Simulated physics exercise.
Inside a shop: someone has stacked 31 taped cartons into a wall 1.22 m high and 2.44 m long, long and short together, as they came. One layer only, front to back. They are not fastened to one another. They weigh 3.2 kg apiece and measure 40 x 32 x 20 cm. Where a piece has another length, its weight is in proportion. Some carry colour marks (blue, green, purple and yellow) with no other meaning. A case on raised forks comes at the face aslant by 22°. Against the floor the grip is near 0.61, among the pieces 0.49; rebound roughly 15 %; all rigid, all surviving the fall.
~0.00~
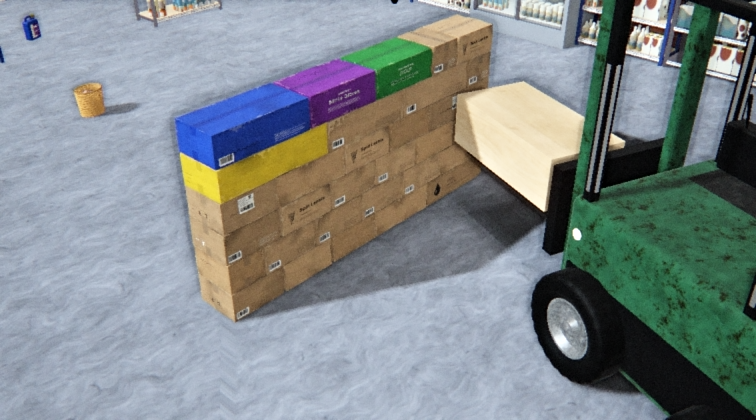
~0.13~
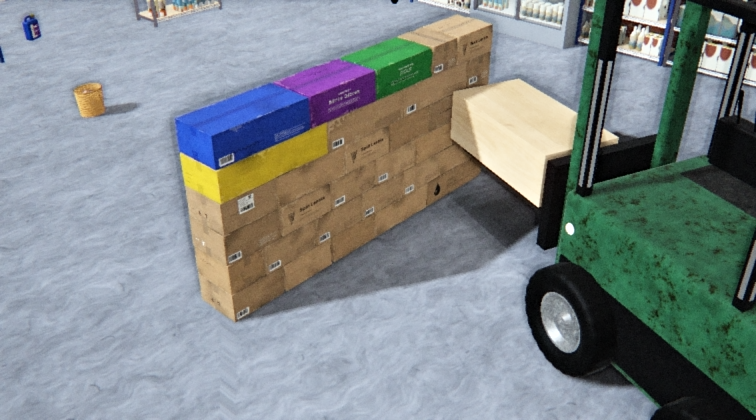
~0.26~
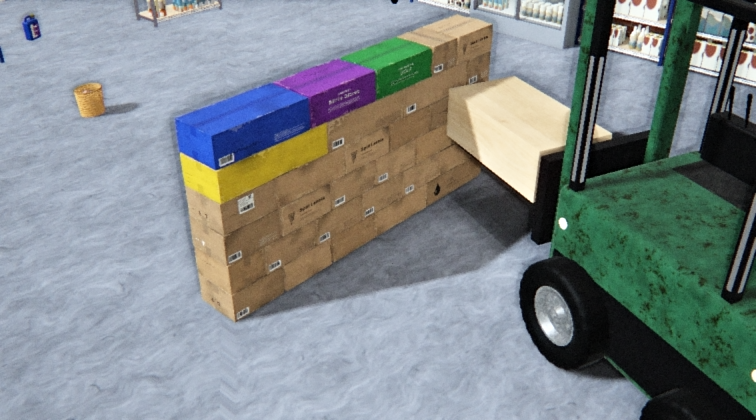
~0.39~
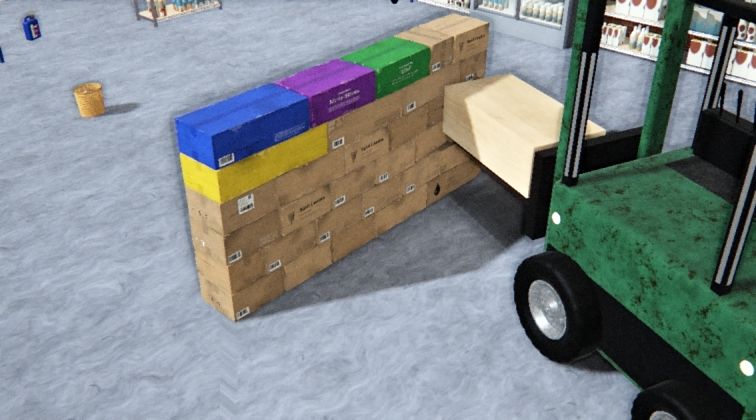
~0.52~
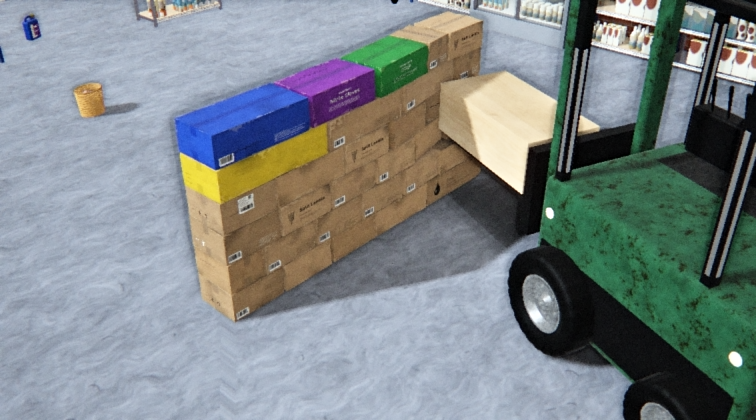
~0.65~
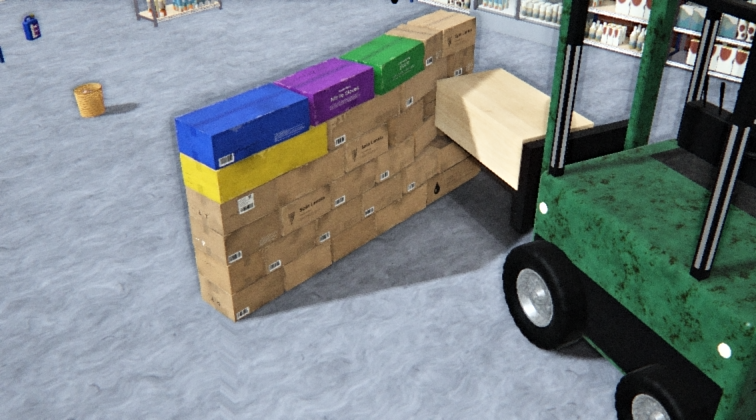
In a shop, a green forklift on the right carries a pale wooden case on raised forks toward a long wall of stacked brown cartons. The case meets the wall's far right end and presses in, shifting the cartons there slightly, then nudging the green and purple ones, while the yellow carton stays still.
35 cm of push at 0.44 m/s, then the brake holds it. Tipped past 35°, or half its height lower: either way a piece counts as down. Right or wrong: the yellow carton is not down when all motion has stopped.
Right.
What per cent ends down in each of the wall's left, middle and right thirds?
Per cent by third - left: 0; middle: 50; right: 80.
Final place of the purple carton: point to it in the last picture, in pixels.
Look near (179, 200) in the final frame.
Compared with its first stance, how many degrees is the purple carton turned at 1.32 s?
Something like 20°, give or take.
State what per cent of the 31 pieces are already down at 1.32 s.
0 per cent at that moment.
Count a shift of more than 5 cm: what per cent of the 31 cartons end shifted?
The share is 50 %.
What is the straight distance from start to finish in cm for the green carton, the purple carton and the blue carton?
Start to finish, close to green 170, purple 150, blue 0 centimetres.
Around 1.32 s, none of the 31 cartons down, 16 disturbed; yellow carton unmoved; green carton tipped 22°.
Around 1.80 s, 14 of the 31 cartons down; yellow carton unmoved; green carton on its side.
Finally (3.1 s), 14 of the 31 cartons down; yellow carton unmoved; purple carton on its side; green carton on its side. Seen by the last camera, middles, yellow carton near (257, 153), purple carton near (179, 200).
